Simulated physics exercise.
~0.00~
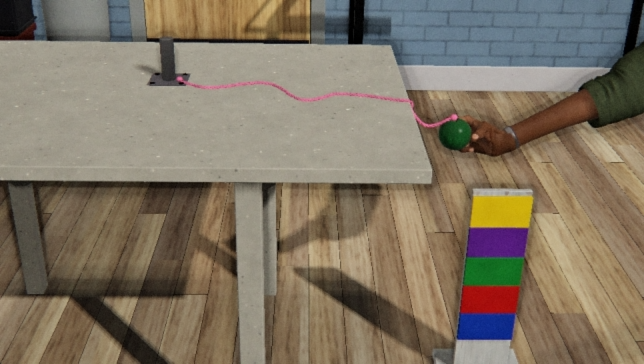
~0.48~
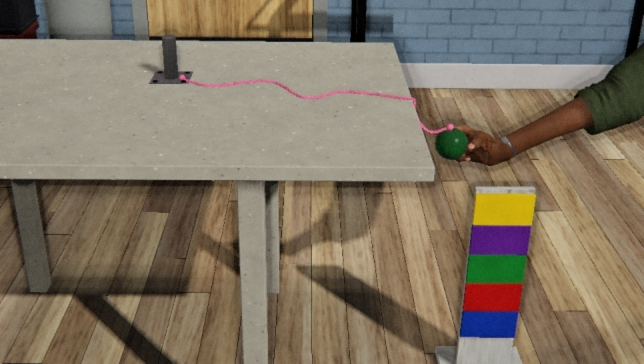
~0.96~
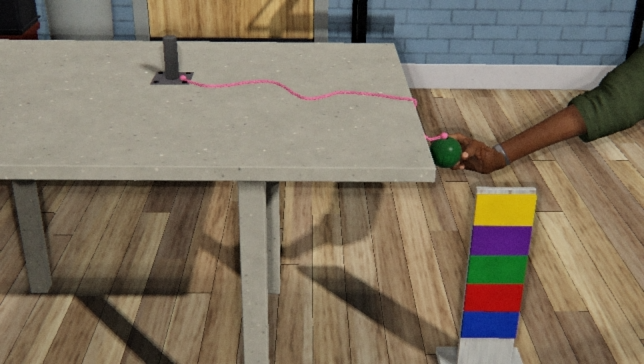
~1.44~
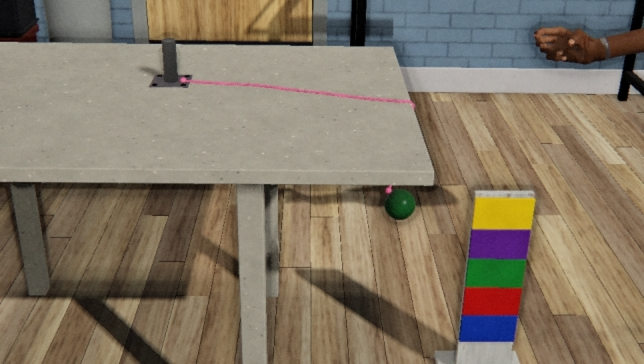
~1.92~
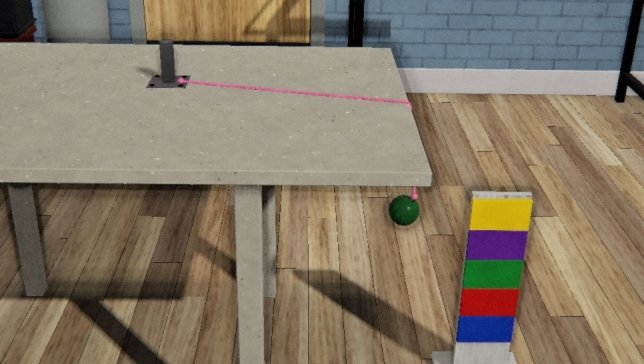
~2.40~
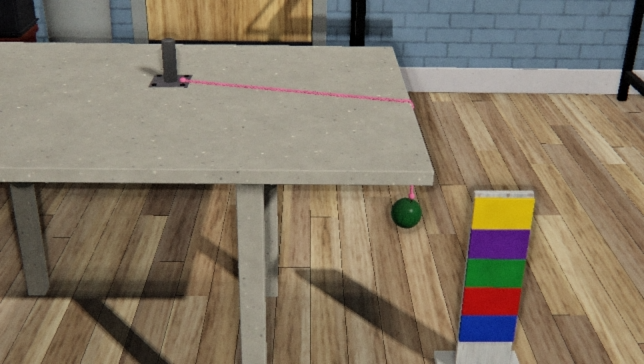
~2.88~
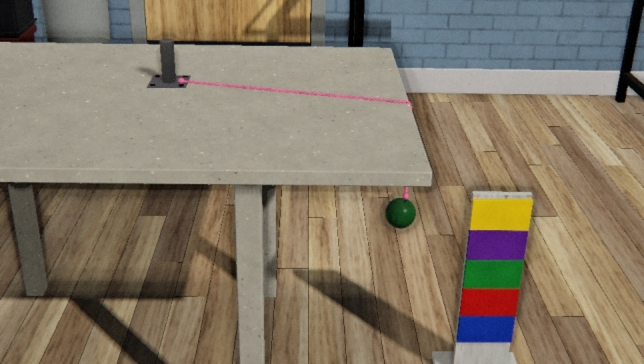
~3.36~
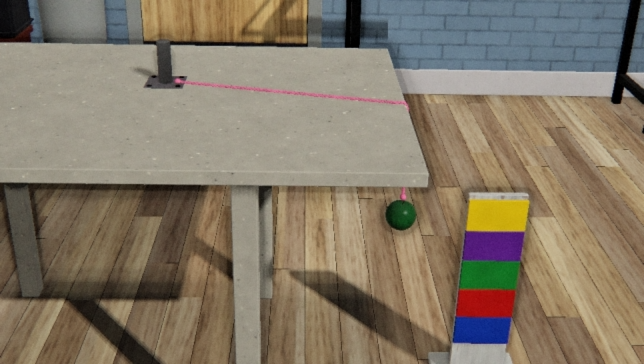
In the video, a hand holds a green ball-like object tied to a pink cord off the end of a gray table, lowers it slightly, then releases it and withdraws. The object drops, sways slightly, and hangs below the tabletop, its middle level with the yellow band.
